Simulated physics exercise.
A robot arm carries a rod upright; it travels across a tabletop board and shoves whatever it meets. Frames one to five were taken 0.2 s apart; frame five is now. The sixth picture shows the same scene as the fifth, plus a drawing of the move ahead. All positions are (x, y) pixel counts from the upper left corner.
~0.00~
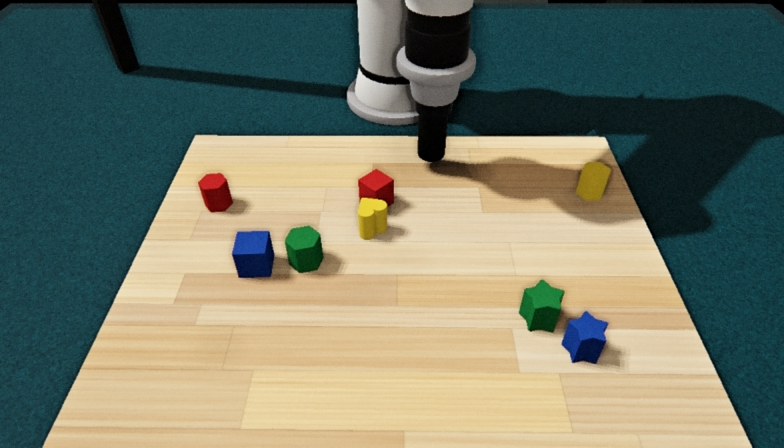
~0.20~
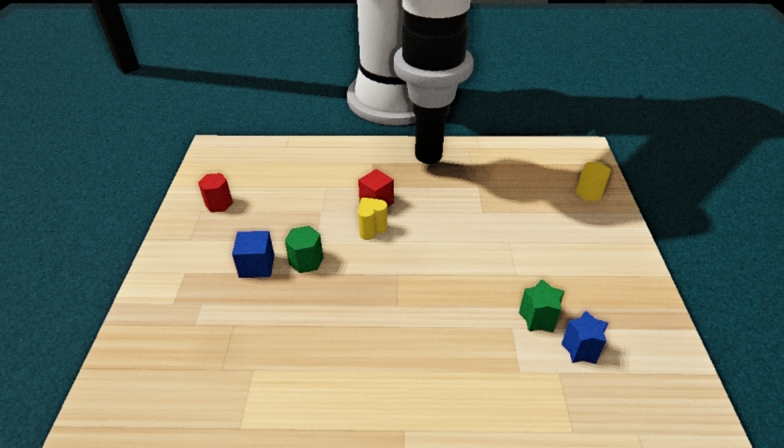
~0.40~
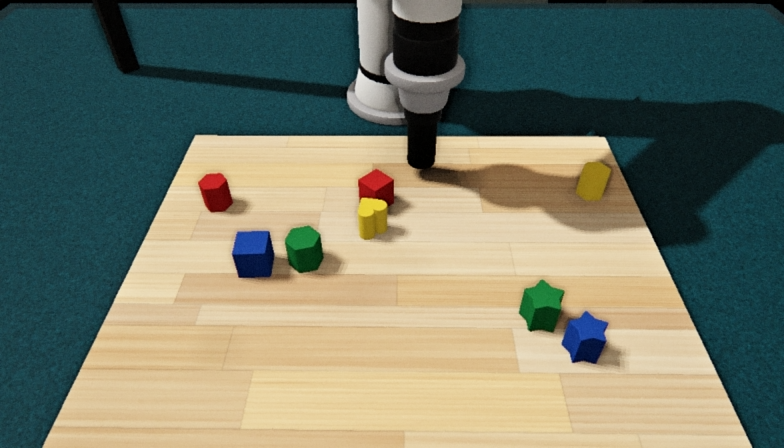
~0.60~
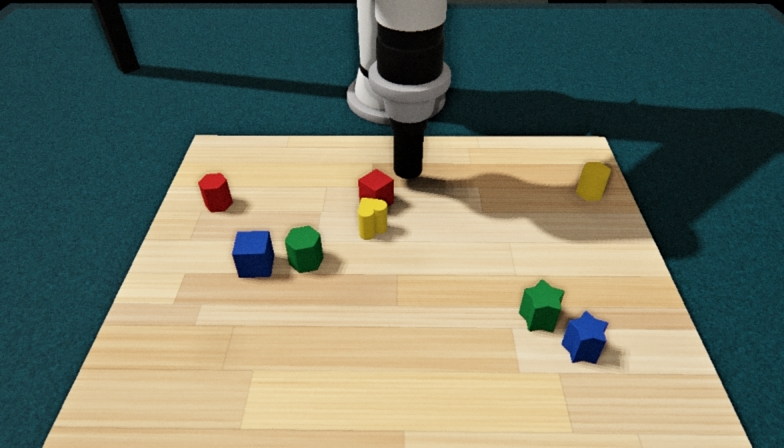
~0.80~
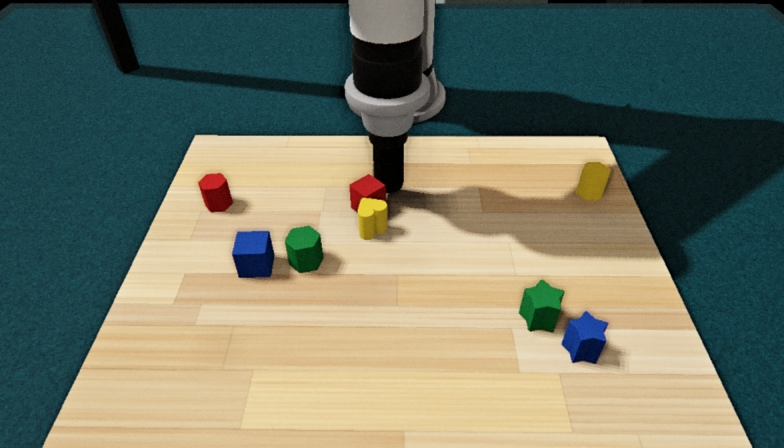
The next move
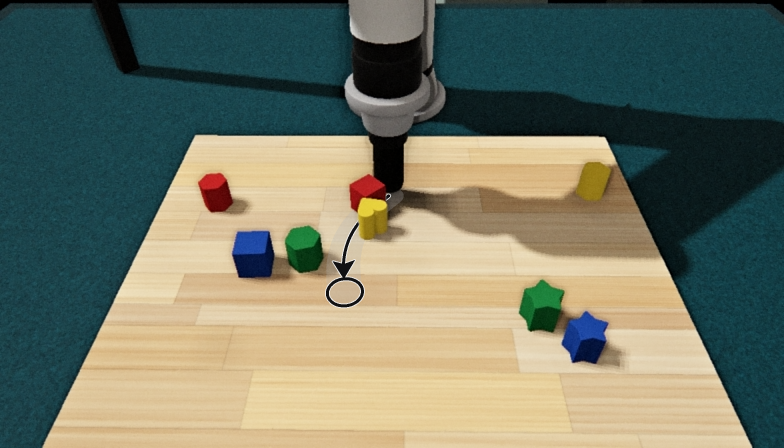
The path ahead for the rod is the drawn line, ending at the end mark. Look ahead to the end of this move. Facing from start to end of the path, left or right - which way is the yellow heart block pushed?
It shifts leftward.
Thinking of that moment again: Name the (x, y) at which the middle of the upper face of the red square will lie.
It should be at about (317, 213).
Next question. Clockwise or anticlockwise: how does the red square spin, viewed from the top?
Verdict: Clockwise.
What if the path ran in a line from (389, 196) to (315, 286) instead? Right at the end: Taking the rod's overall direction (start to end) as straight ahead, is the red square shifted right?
I expect so.
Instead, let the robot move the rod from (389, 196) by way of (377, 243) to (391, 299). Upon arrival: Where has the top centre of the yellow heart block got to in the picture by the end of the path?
I'd guess (348, 238).
The drawn path runs from (389, 196) through (361, 220) and (345, 253) to (345, 292).
What follows on the original path. One third of the way, rod at (360, 210); red square at (331, 205), turned 25° clockwise; yellow heart block at (369, 214), turned 40° anticlockwise.
Two thirds of the way, rod at (344, 243); red square at (317, 213), turned 55° clockwise; yellow heart block at (372, 233), turned 90° anticlockwise.
At the end, rod at (344, 281); green hexagon not moved; red square at (317, 213), turned 55° clockwise; yellow heart block at (372, 233), turned 100° anticlockwise.
